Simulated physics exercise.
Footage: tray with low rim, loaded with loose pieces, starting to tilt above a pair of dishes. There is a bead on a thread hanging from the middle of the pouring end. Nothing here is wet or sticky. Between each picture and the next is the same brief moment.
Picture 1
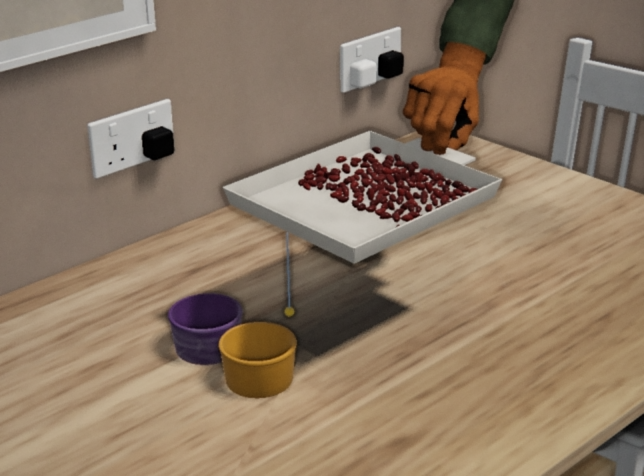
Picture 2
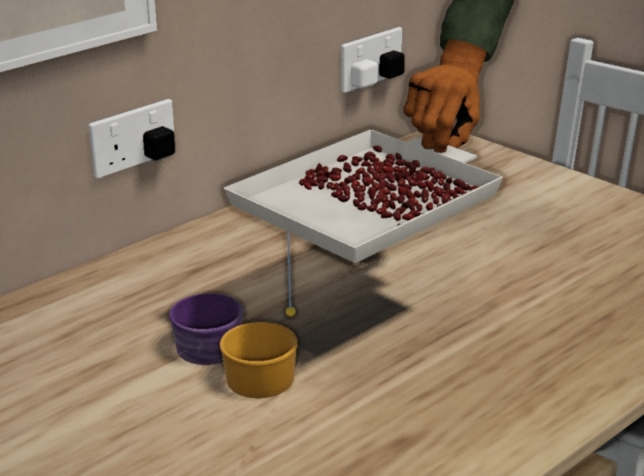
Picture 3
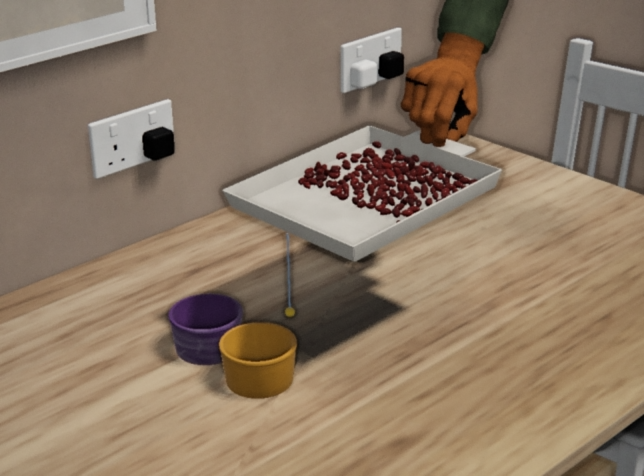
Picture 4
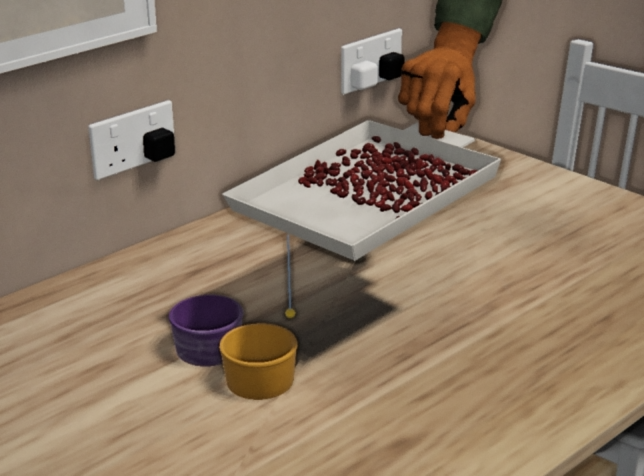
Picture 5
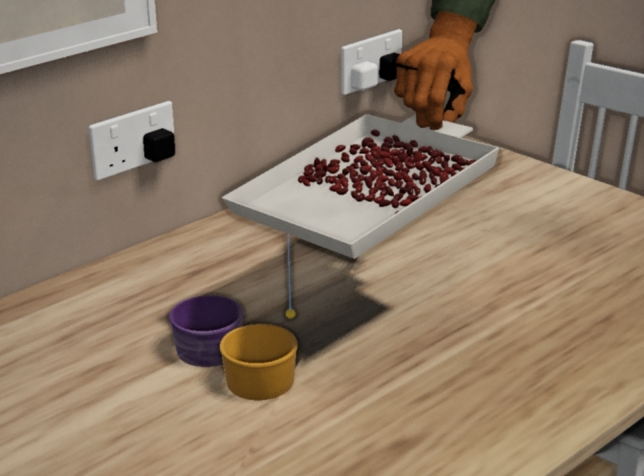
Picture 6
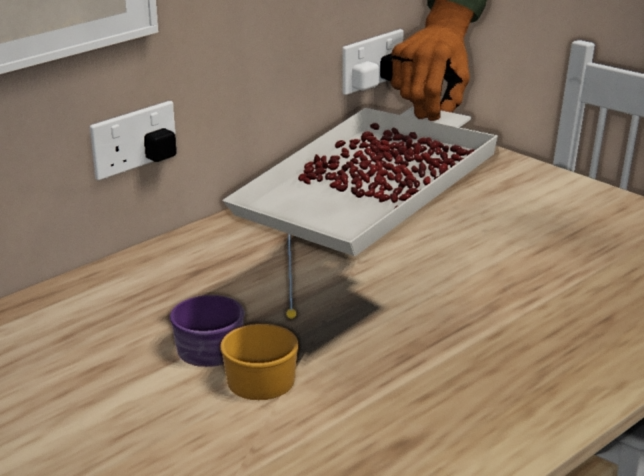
At first, a gloved or brown hand holds a pale, low-rimmed tray of dark red beans nearly level above a wooden table, near a purple dish and a yellow one. Then the hand gradually raises the tray's far end, tilting it slightly toward the dishes, while the beans stay bunched together.
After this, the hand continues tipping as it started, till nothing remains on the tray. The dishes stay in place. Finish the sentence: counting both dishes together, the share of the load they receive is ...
The share is smaller than half.
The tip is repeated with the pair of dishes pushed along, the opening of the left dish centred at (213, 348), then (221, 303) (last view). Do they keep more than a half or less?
At place one the minor share; at place two the bulk.
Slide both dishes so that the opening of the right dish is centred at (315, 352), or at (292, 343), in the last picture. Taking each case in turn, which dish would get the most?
The dish at left, then the dish at left.
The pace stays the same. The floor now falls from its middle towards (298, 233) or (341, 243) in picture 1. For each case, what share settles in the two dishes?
50 % then 0 %, roughly.
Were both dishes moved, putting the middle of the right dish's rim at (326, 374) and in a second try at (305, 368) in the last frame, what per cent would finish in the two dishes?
Close to 0 in a hundred first, close to 10 in a hundred second.
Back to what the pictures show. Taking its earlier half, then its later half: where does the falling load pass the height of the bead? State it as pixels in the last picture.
Early half: (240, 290); late half: (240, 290).
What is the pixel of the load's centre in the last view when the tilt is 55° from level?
(279, 192).
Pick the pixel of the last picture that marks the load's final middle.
Last view, centre at rest - approx. (242, 332).
Soon after the last picture, tray tipped steeply; nearly all on the tray; a stray few in the left dish; a stray few outside both; a stray few in the air.
A little later, tray tipped right over; most on the tray; a small part in the left dish; a small part outside both; a stray few in the air.
Later still, tray tipped past a quarter turn; a small part in the right dish; about a quarter in the left dish; about two thirds outside both.
At rest, tray tipped past a quarter turn; a small part in the right dish; about a quarter in the left dish; about two thirds outside both.
